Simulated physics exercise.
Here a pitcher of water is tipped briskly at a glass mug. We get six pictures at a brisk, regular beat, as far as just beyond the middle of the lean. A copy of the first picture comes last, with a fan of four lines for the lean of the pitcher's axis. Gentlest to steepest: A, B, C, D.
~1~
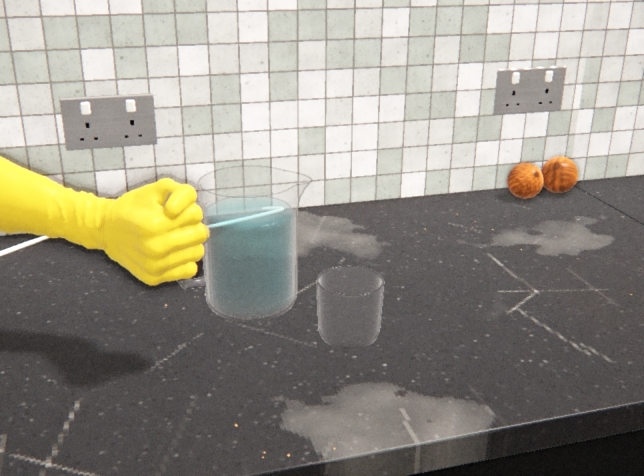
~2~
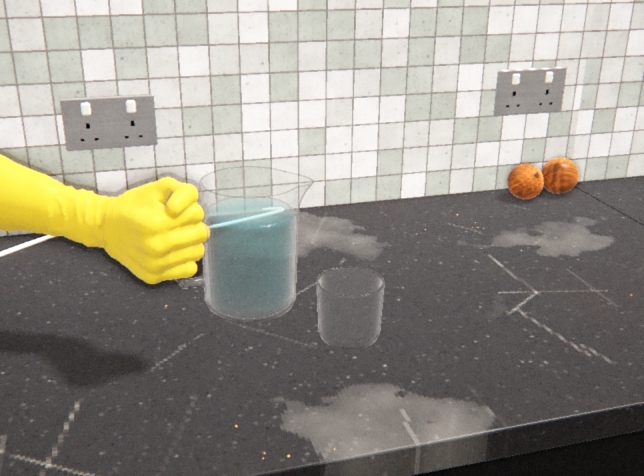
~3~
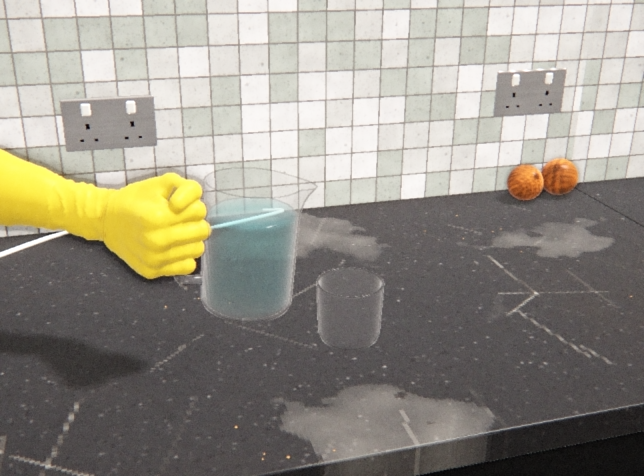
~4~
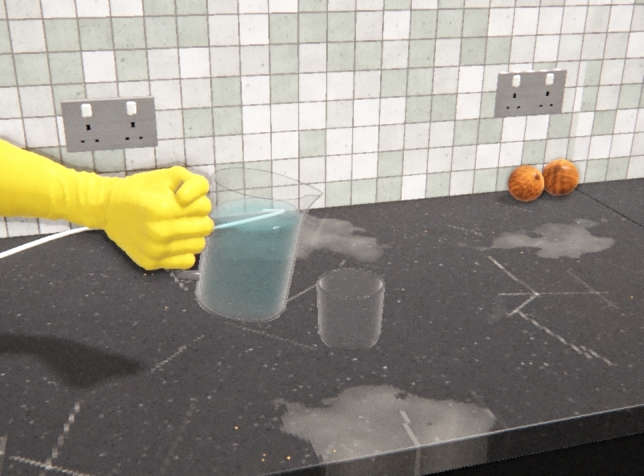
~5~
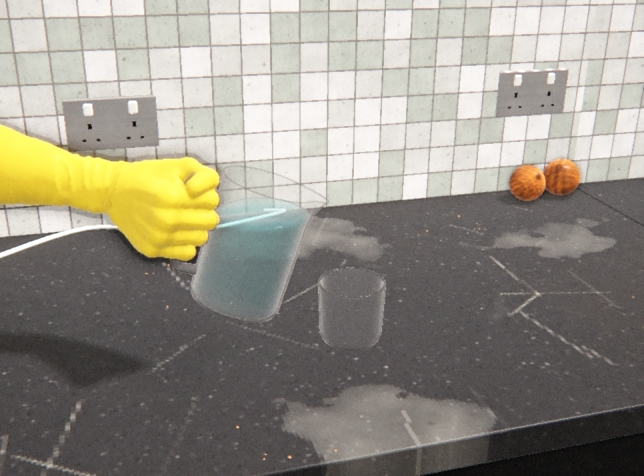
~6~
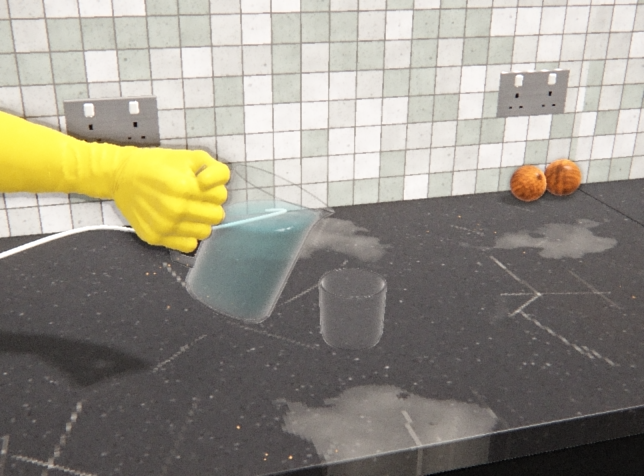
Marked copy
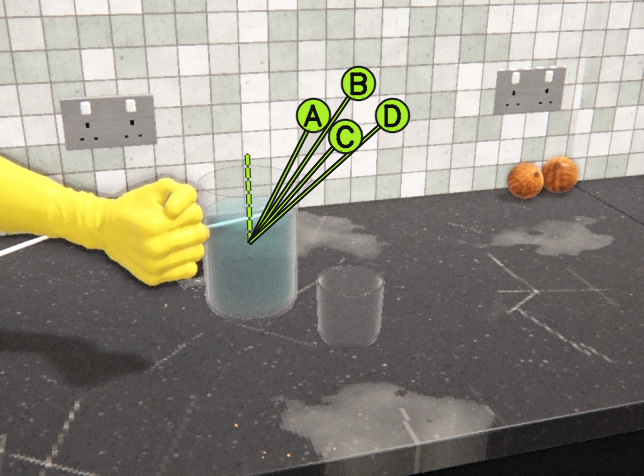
A hand in a yellow rubber glove holds a clear pitcher of blue-tinted water upright beside a small, empty glass mug on a dark, speckled counter. The hand rises slightly and tilts the pitcher gradually to the right, its lip leaning toward the mug, while the mug stays still.
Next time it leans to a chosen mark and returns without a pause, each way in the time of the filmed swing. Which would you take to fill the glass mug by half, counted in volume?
Tilt D.
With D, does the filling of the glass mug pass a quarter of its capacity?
Yes, clearly.
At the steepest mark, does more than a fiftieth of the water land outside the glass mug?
No.
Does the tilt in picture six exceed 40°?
No.
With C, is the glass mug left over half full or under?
Under half.
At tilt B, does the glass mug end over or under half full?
Under.
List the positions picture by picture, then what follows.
Upright, lip at (310, 178); rim of the glass mug round (350, 280); nothing has left yet, in the first picture.
Upright, lip at (312, 180); nothing has left yet, in the second picture.
Tipped about 5°, lip at (315, 185); nothing has left yet, in the third picture.
Tipped about 11°, lip at (321, 192); nothing has left yet, in the fourth picture.
Tipped about 18°, lip at (327, 200); nothing has left yet, in the fifth picture.
Tipped about 26°, lip at (332, 210); nothing has left yet, in the sixth picture.
On the marked copy, A at (307, 130); B at (348, 97); C at (333, 147); D at (379, 126).
With A, nothing reaches the glass mug.
With B, the glass mug ends with about 11 % of what it can hold.
With C, the glass mug ends with about 28 % of what it can hold.
With D, the glass mug ends with about 50 % of what it can hold.
